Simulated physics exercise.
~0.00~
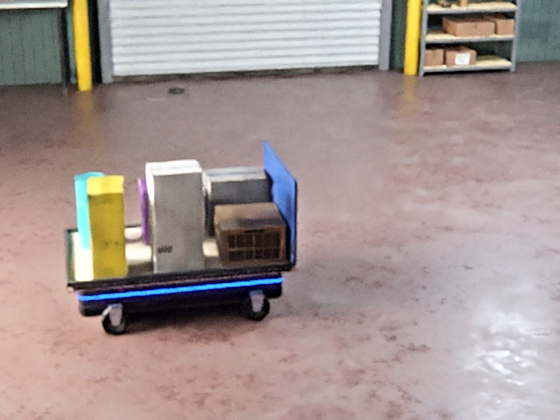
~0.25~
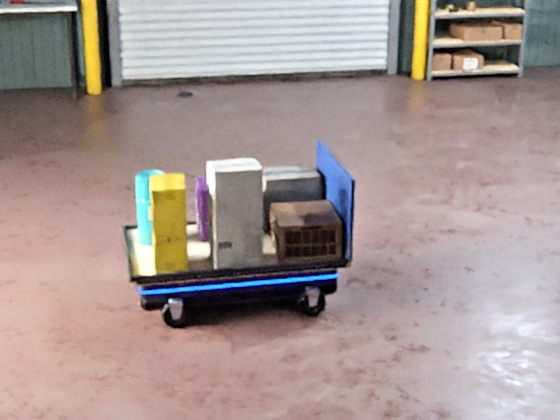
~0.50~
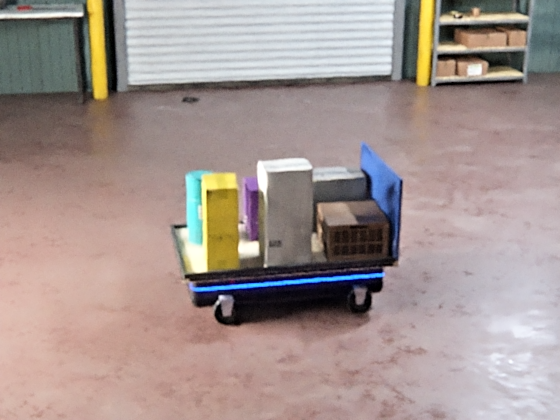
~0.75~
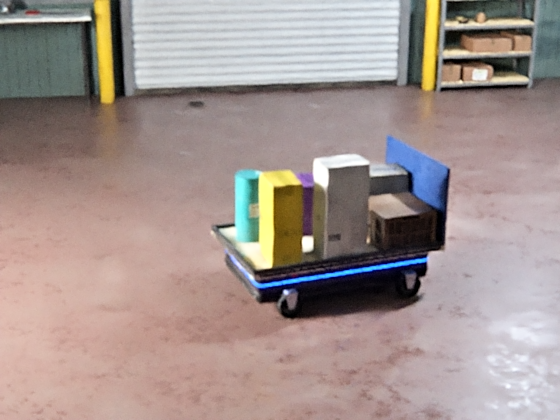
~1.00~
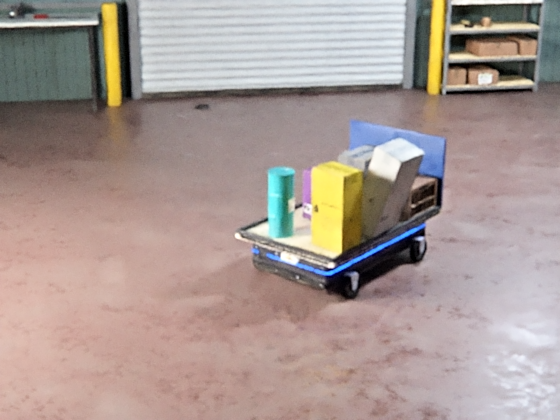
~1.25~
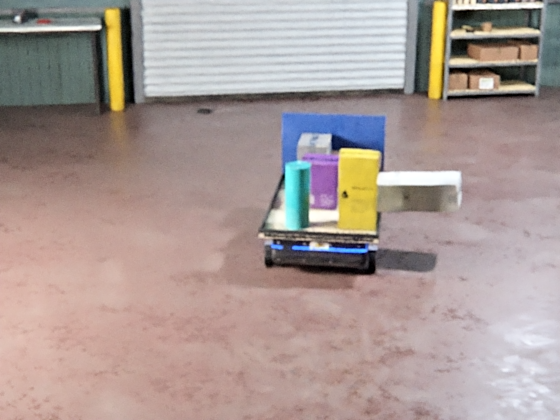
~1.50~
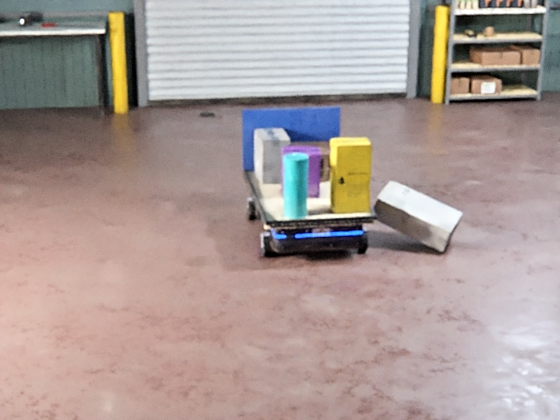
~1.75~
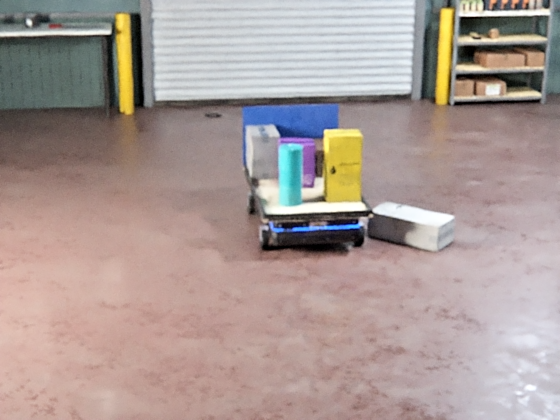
In a warehouse with a roll-up door, a loaded flat cart rolled right and then swung away toward the back. The tall white box tipped off and ended up lying on the floor, while the yellow box, purple box and turquoise canister stayed standing aboard.
